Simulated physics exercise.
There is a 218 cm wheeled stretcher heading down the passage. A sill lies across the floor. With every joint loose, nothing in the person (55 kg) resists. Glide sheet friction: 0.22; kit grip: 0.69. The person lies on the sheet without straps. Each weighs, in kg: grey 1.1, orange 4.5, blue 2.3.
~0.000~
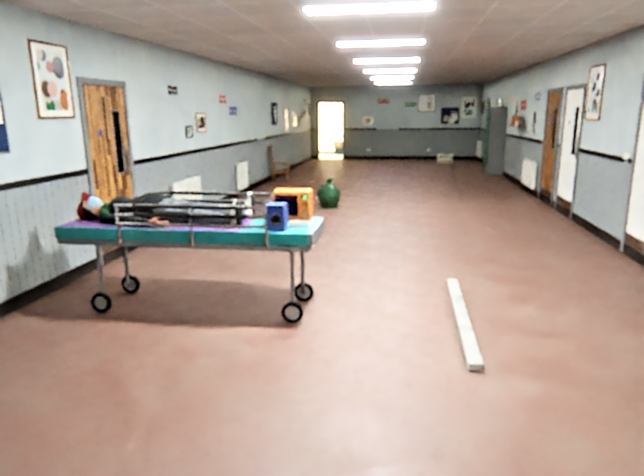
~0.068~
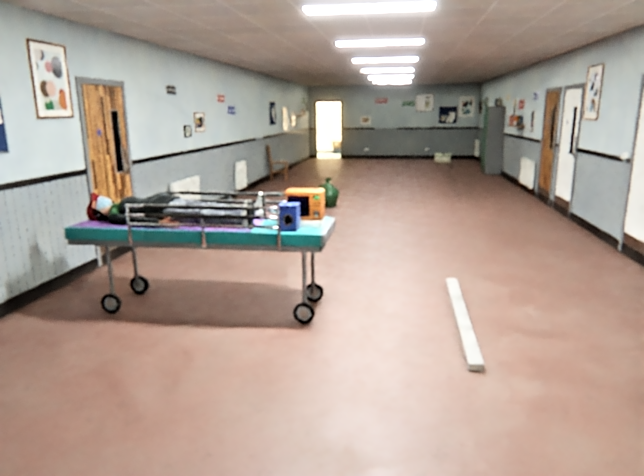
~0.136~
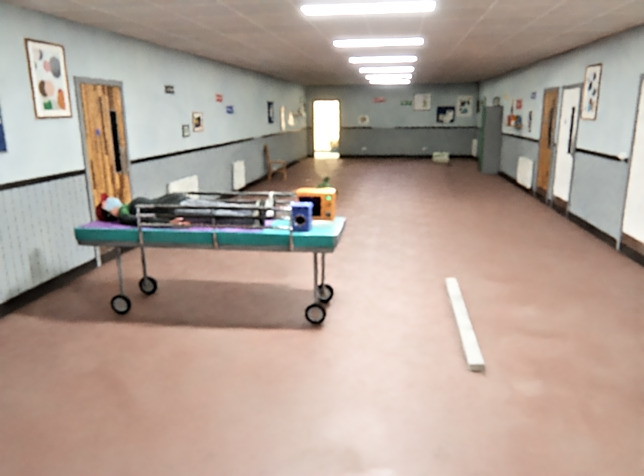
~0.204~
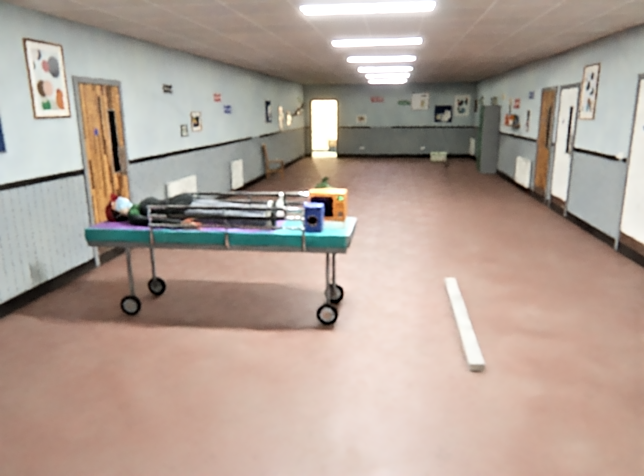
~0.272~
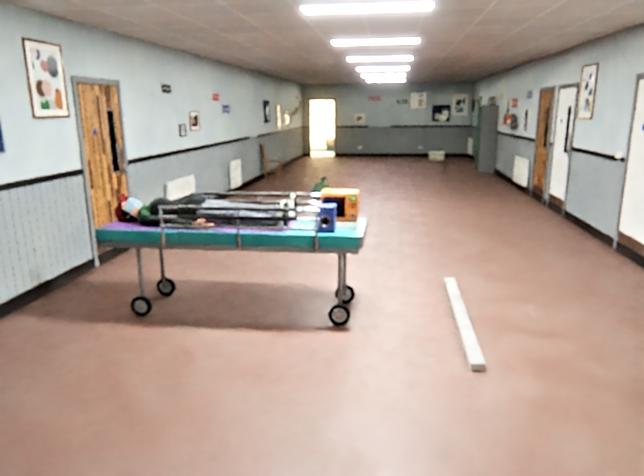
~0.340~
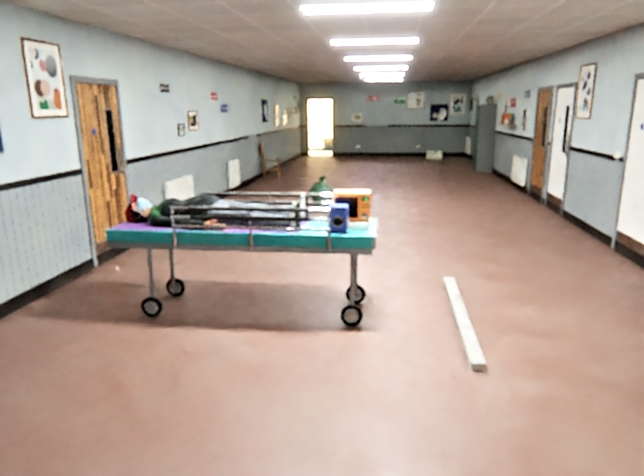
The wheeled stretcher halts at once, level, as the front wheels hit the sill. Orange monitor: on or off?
On.
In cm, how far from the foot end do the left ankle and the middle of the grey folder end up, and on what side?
The left ankle ends 20 cm short and the grey folder ends 10 cm short.
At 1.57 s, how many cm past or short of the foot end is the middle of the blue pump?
Some 10 cm short of it.
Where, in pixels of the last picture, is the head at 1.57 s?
Roughly (277, 216) in the last view.
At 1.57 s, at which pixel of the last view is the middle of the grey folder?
(460, 225).
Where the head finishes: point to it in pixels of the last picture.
Near (277, 216).
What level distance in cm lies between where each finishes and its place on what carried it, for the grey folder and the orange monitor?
Roughly: Grey folder 10; orange monitor 15.
It happens at 0.87 s.
After 1.02 s the orange monitor is 7 cm short of the foot end, tilted 0°, near (466, 207) in the last picture's view; the grey folder 11 cm short of the foot end, tilted 0°.
After 1.27 s the orange monitor is 6 cm short of the foot end, tilted 5°, near (467, 207) in the last picture's view; the grey folder 10 cm short of the foot end, tilted 5°.
After 1.57 s the orange monitor is 7 cm short of the foot end, tilted 0°, near (465, 207) in the last picture's view.
When all is still (1.8 s), grey folder stays on; orange monitor stays on; blue pump stays on; left ankle stops short of the foot end.
